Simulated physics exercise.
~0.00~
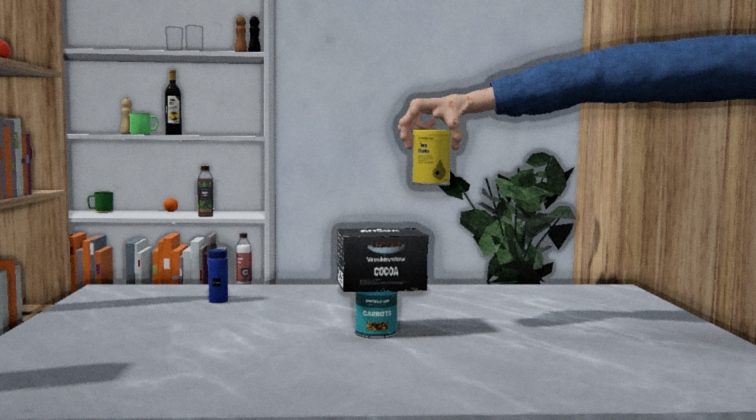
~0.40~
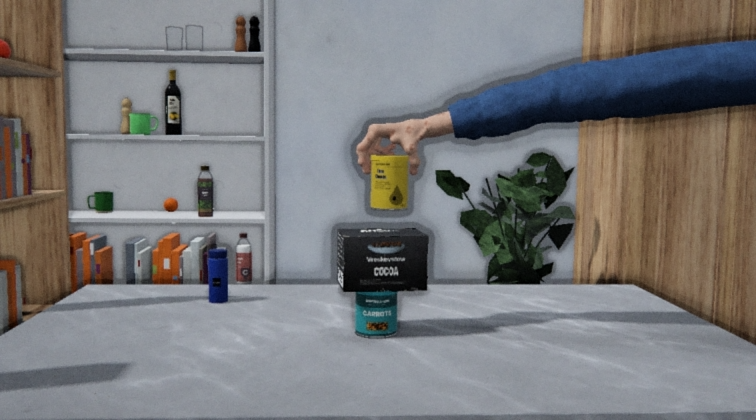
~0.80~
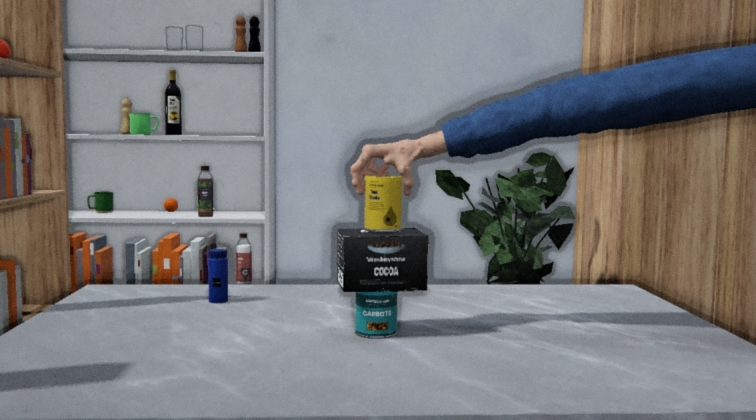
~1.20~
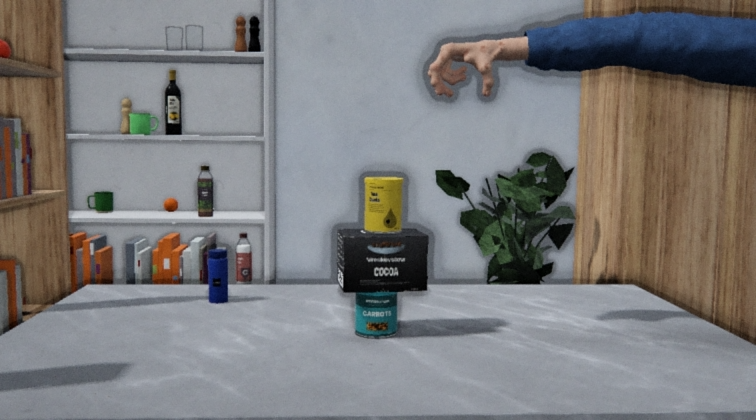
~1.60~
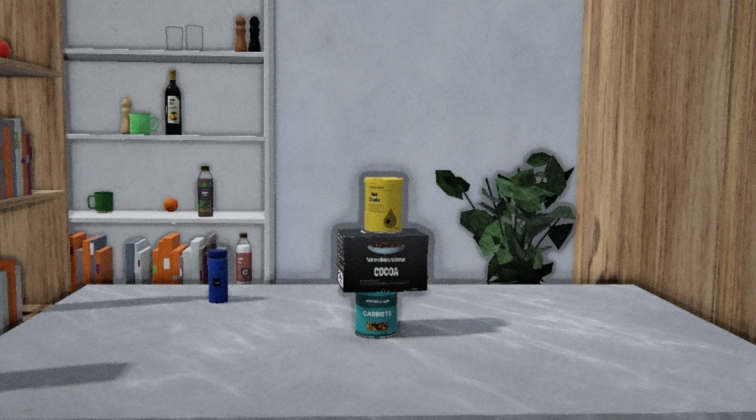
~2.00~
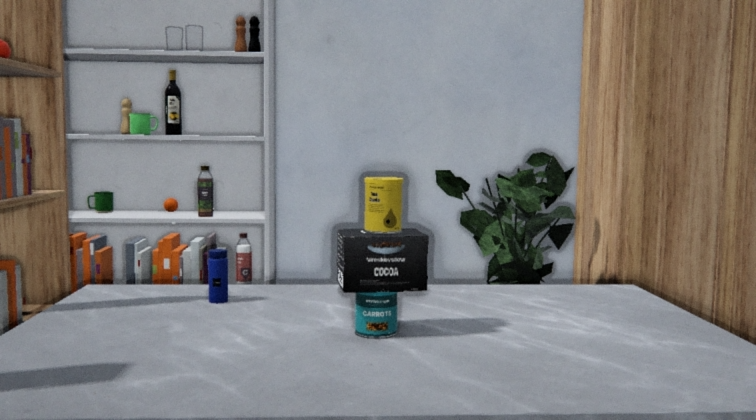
Hand lowering a yellow tin onto a black cocoa box balanced on a turquoise can, then withdrawing as the stack stays standing.
